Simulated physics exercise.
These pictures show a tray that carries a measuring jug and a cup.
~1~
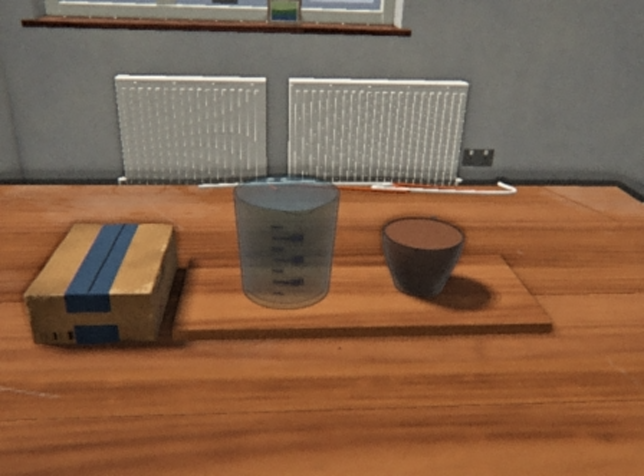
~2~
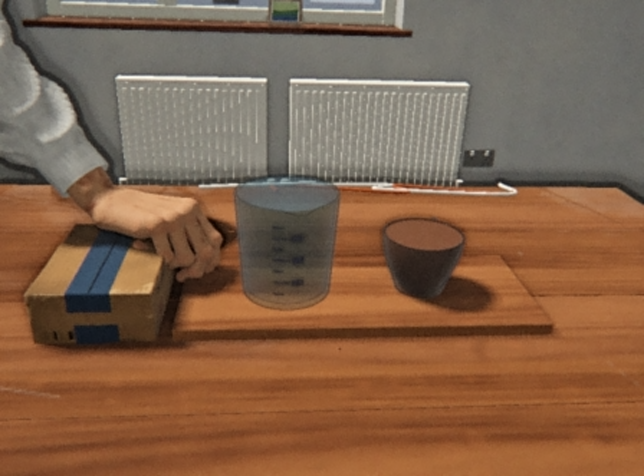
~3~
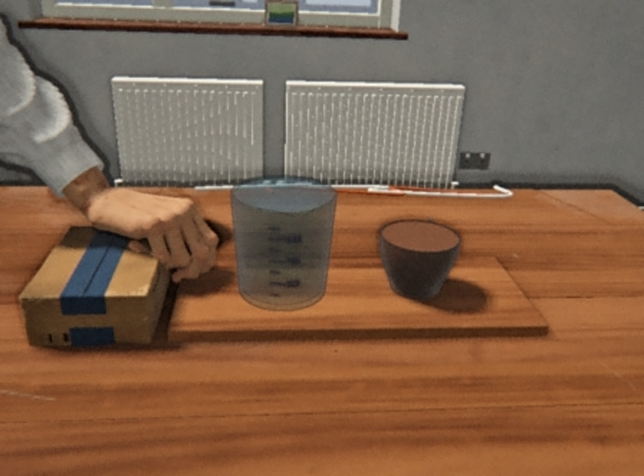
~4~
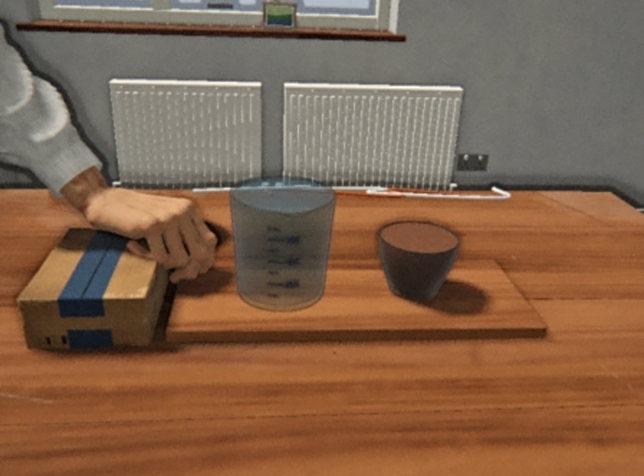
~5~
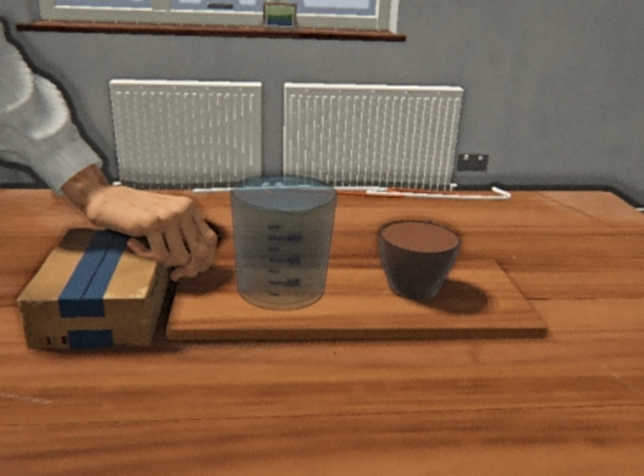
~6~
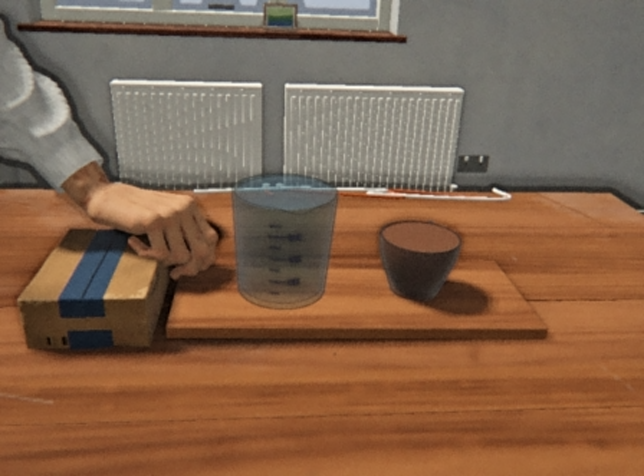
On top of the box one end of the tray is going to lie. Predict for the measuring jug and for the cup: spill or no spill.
Measuring jug: Spill; cup: Spill.
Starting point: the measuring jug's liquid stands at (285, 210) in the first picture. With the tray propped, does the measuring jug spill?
Nothing escapes.
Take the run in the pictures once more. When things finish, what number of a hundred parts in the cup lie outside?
My figure: 10 in a hundred.
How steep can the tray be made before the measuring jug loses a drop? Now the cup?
The first goes at around 6°, the second at around 4°.
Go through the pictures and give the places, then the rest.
The tray lies flat; measuring jug (287, 238) nearly full; cup (421, 257) nearly full; box (91, 320), in the first picture.
A hand takes the end of the tray; measuring jug nearly full, surface at (288, 193); cup nearly full, surface at (424, 235), in the second picture.
The end has come up a little; measuring jug (283, 240) nearly full; cup (417, 259) nearly full, in the third picture.
Slope near 1°; measuring jug nearly full, surface at (283, 195); cup nearly full, surface at (419, 238); box (85, 325), in the fourth picture.
The tray slopes by about 1°; measuring jug (283, 238) nearly full; cup (417, 260) nearly full, in the fifth picture.
The end is rising; measuring jug nearly full, surface at (285, 193); cup nearly full, surface at (420, 237); box (85, 325), in the sixth picture.
Soon after, the tray slopes by about 5°; measuring jug, some has gone over its rim; cup, some has gone over its rim.
Later, the tray slopes by about 11°; measuring jug, some has gone over its rim; cup, some has gone over its rim.
In the end, the tray slopes by about 9°, resting on the box; measuring jug, some has gone over its rim; cup, some has gone over its rim.
